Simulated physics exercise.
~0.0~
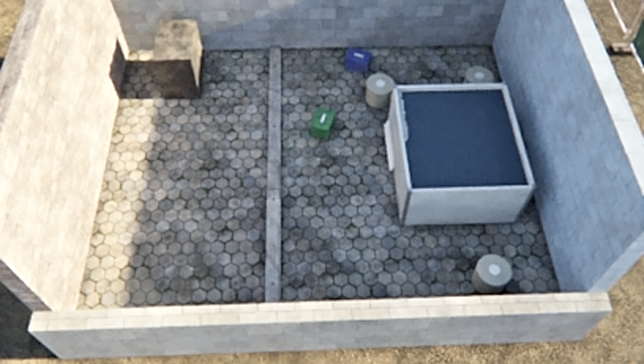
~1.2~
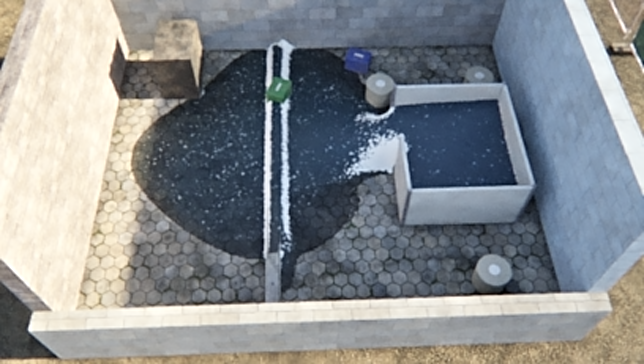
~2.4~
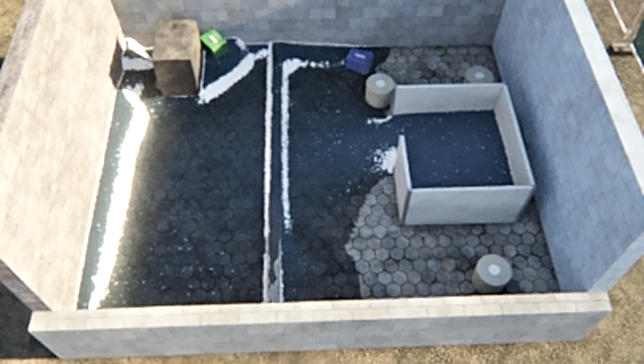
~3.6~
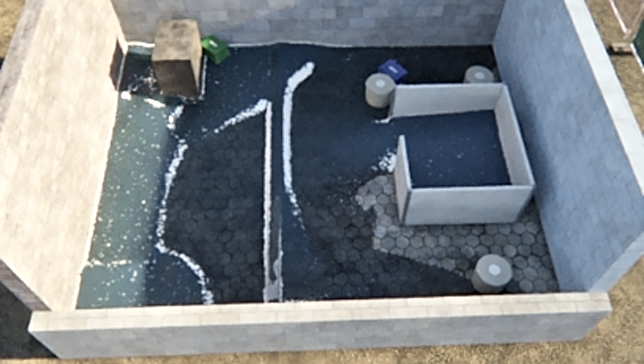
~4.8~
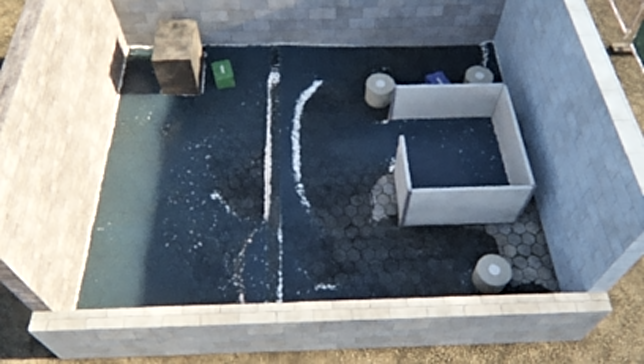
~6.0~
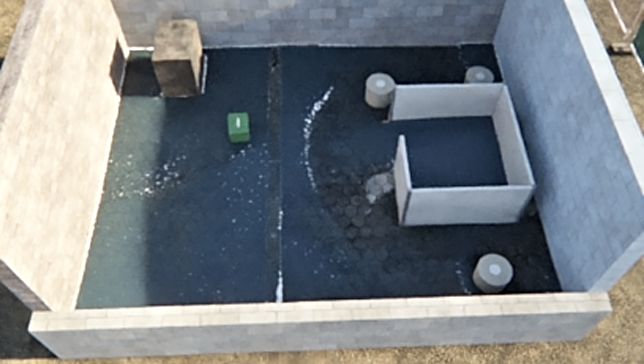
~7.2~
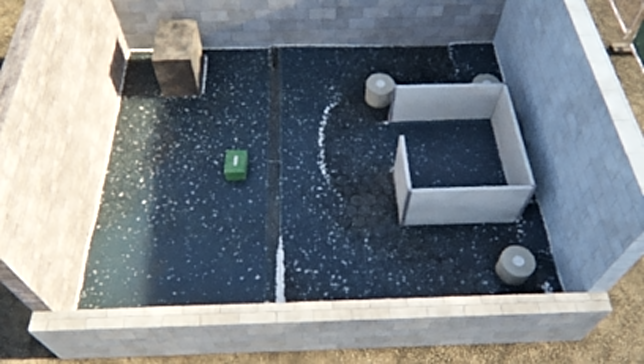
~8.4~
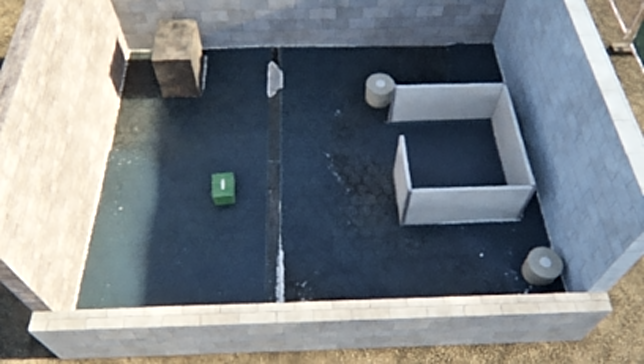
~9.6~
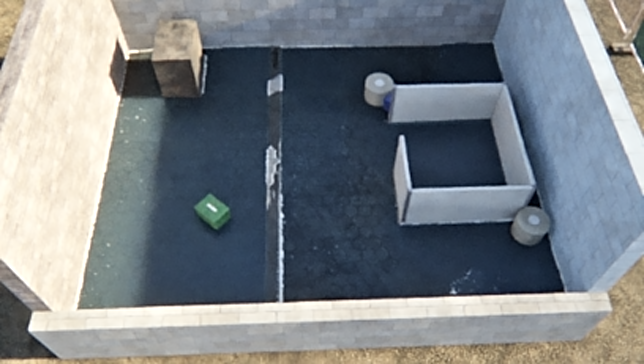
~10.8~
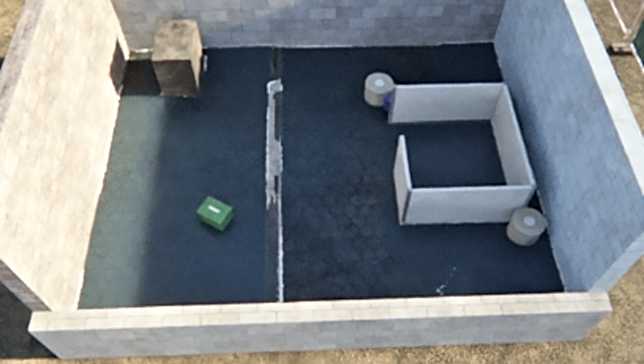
Water bursting from a walled tank and flooding a paved yard, carrying a green tote over the kerb, where it ends afloat.
